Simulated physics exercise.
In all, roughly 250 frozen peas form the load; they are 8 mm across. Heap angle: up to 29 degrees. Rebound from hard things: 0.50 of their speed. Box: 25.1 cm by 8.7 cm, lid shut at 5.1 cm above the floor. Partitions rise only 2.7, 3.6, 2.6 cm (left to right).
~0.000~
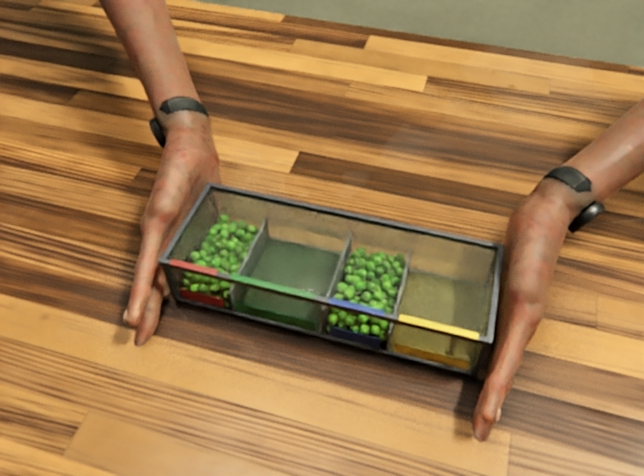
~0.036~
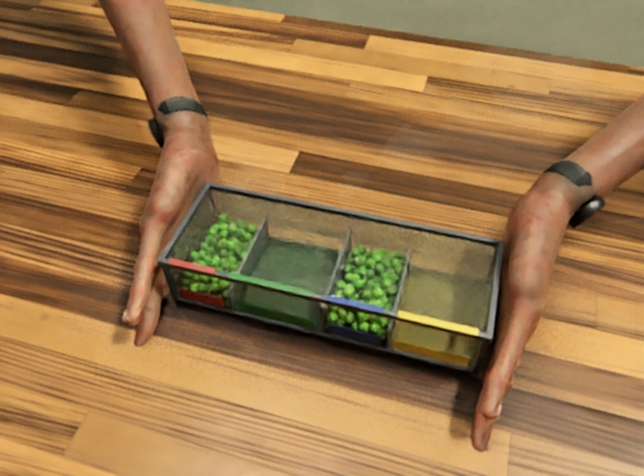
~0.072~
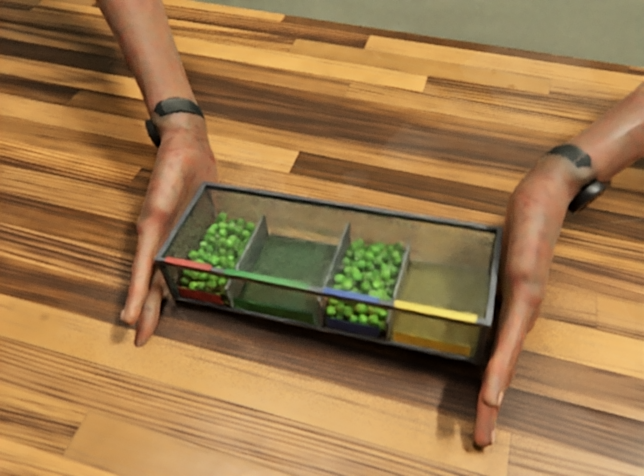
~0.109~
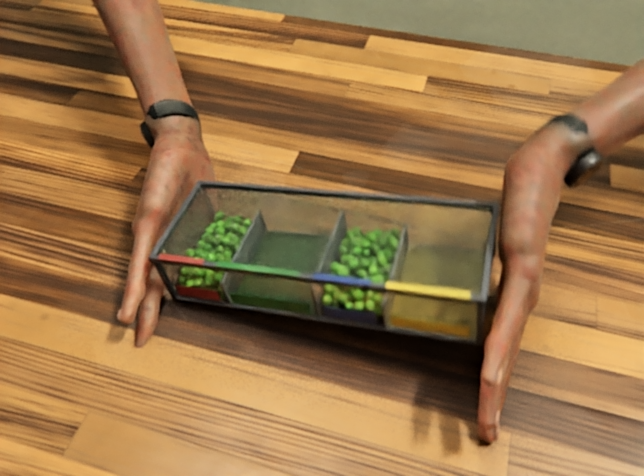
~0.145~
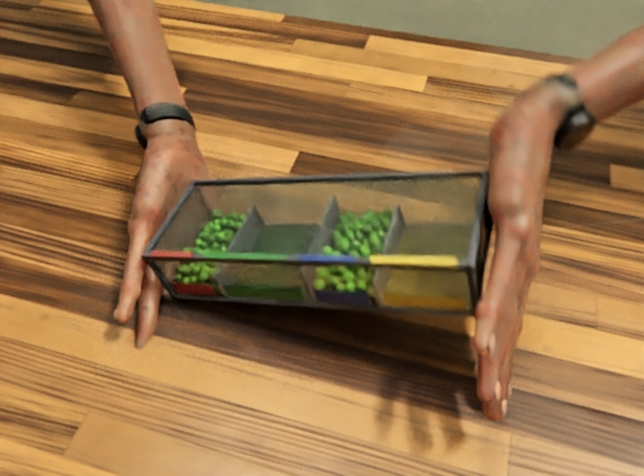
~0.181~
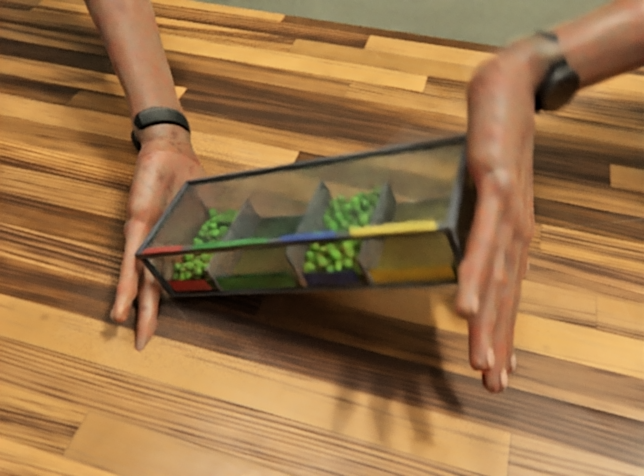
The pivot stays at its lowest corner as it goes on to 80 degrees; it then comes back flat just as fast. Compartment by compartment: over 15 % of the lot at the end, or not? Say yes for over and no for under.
Red compartment: Yes; blue compartment: Yes; green compartment: No; yellow compartment: No.
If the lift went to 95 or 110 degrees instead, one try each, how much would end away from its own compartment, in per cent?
First try: Around 10 %; second try: Around 10 %.
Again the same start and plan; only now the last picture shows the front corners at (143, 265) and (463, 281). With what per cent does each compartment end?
Red 50 %; blue 45 %; green 5 %; yellow 0 %.
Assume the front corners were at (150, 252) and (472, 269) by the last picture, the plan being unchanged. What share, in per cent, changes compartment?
Around 15 per cent, it would seem.
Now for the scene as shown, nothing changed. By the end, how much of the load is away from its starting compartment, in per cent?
I'd say close to 15 percent.
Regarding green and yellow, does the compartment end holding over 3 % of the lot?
As for green, correct, and as for yellow, not so.
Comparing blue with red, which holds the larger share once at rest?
The red compartment.
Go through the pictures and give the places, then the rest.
The first frame shows box tilt 0 degrees, front corners at (166, 261) and (486, 339); red 50 %, blue 50 %.
The second frame shows box tilt 1 degrees, front corners at (165, 260) and (486, 335).
The third frame shows box tilt 4 degrees, front corners at (161, 259) and (485, 322), lowest corner left back.
The fourth frame shows box tilt 10 degrees, front corners at (155, 257) and (480, 297), lowest corner left back.
The fifth frame shows box tilt 17 degrees, front corners at (148, 255) and (467, 263), lowest corner left back.
The sixth frame shows box tilt 24 degrees, front corners at (141, 253) and (447, 226), lowest corner left back; red 50 %, blue 50 %. The box's pace is about 200 degrees a second.
After 0.57 s, tilt 78 degrees; red 50 %, blue 45 %, green 5 %.
Then, at 0.83 s, tilt 31 degrees; red 55 %, blue 40 %, green 10 %.
After 1.20 s, tilt 0 degrees; red 55 %, blue 40 %, green 10 %.
At rest (1.9 s), red 55 %, blue 40 %, green 10 %, yellow 0 %.
